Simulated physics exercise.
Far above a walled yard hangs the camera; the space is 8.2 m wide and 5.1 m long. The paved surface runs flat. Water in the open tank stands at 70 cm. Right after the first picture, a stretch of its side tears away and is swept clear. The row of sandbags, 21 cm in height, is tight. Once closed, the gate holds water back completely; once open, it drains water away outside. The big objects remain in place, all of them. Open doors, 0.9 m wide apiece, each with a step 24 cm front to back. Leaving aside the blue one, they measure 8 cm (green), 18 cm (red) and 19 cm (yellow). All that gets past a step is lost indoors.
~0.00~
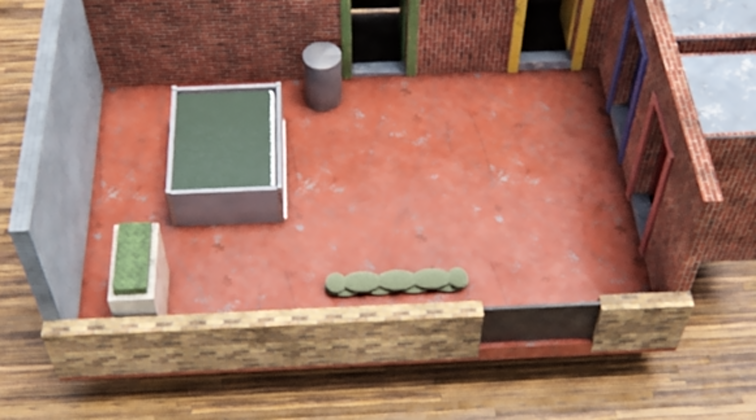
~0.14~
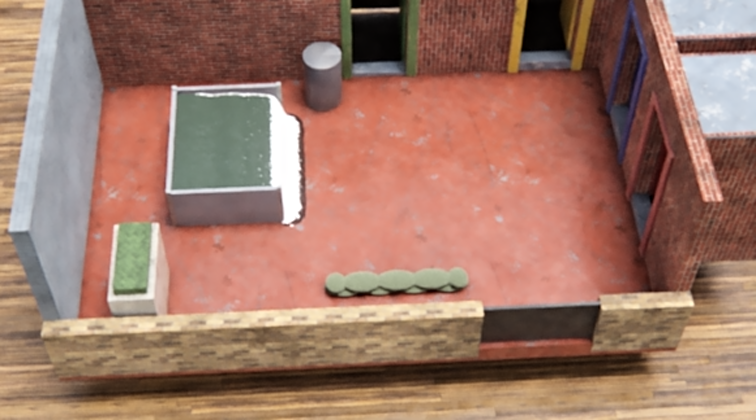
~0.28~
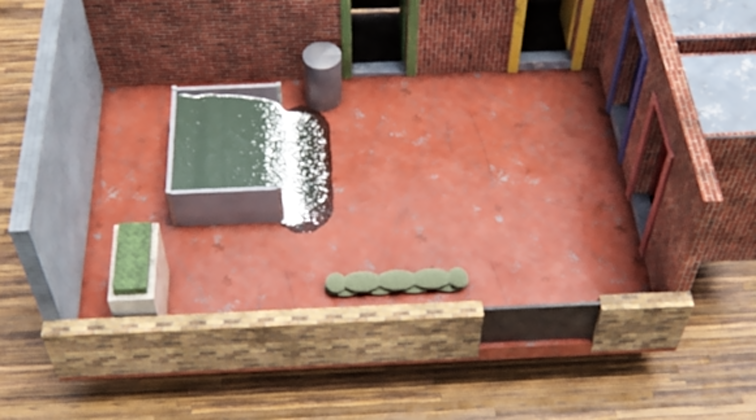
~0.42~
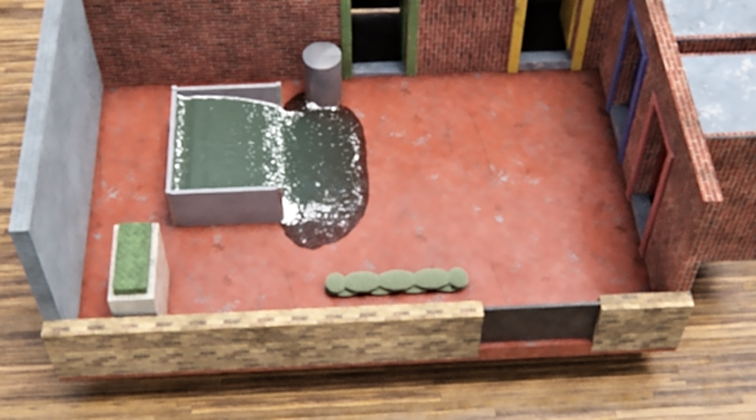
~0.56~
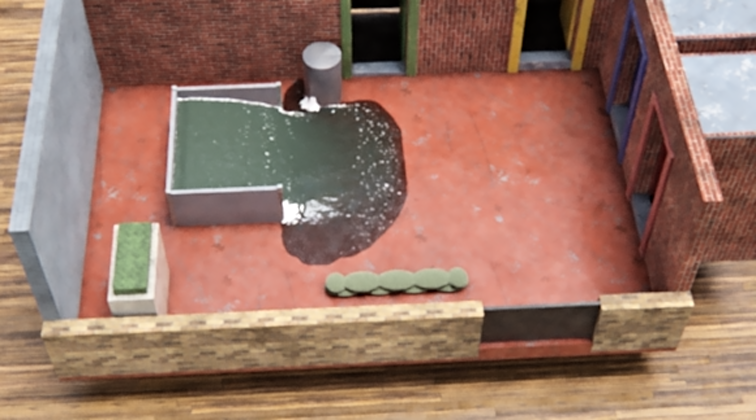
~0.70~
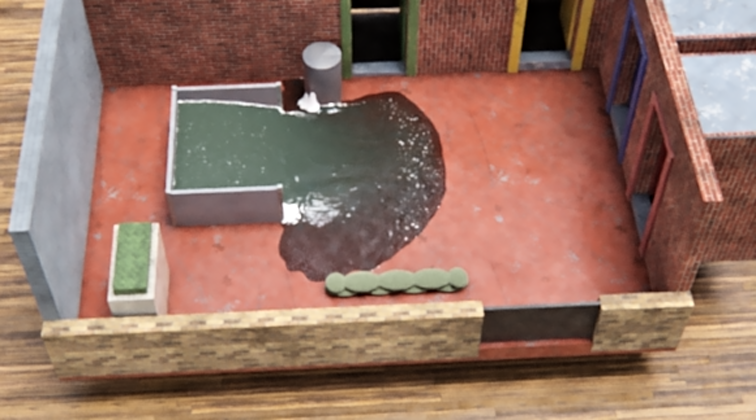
A walled yard with a red floor, brick walls and a low tan front wall lies on a wooden surface, seen from high above by a still camera. A grey open tank of dark green water stands at left near a grey cylinder, with a green-topped planter, a pale green row of sandbags and coloured doorways around. The tank's right side gives way, and foaming water pours out, splashes by the cylinder and spreads rightward in a dark, widening pool.
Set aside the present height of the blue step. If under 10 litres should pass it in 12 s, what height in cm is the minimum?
The minimum is around 23 cm.
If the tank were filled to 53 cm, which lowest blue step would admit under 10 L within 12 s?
Minimum height: Approx. 17 cm.
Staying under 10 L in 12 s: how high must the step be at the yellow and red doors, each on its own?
Roughly 18 cm for the yellow door and roughly 18 cm for the red door.
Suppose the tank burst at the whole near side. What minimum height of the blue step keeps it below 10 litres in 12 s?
Some 6.5 cm.
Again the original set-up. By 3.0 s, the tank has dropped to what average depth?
I'd put it near 11 cm.
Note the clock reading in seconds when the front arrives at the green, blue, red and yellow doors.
Green = 1.3 s, blue = 1.5 s, red = 1.8 s, yellow = 1.6 s.
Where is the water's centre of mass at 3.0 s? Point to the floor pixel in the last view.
Centre estimate: (462, 168) px, approximately.
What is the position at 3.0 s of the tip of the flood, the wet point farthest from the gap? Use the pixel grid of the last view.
Lab note: Front tip approx. (655, 325).
After 1.4 s water covers 45 % of the floor, deepest (24 cm) near (294, 191); it has not reached the blue door.
After 3.0 s water covers 60 % of the floor, deepest (32 cm) near (652, 314); 25 cm at the blue door, 5 litres in over its 23 cm step.
After 12.0 s water covers 95 % of the floor, deepest (10 cm) near (180, 348); 6 cm at the blue door, 9 litres in over its 23 cm step.
At the blue door as built, the water arrived by 1.5 s and peaked near 27 cm at 2.4 s.
Run again over the same 12 s with other heights there, 33 litres in over 19 cm, 2 litres over 25.5 cm. The limit of 10 litres is kept from about 23 cm up.
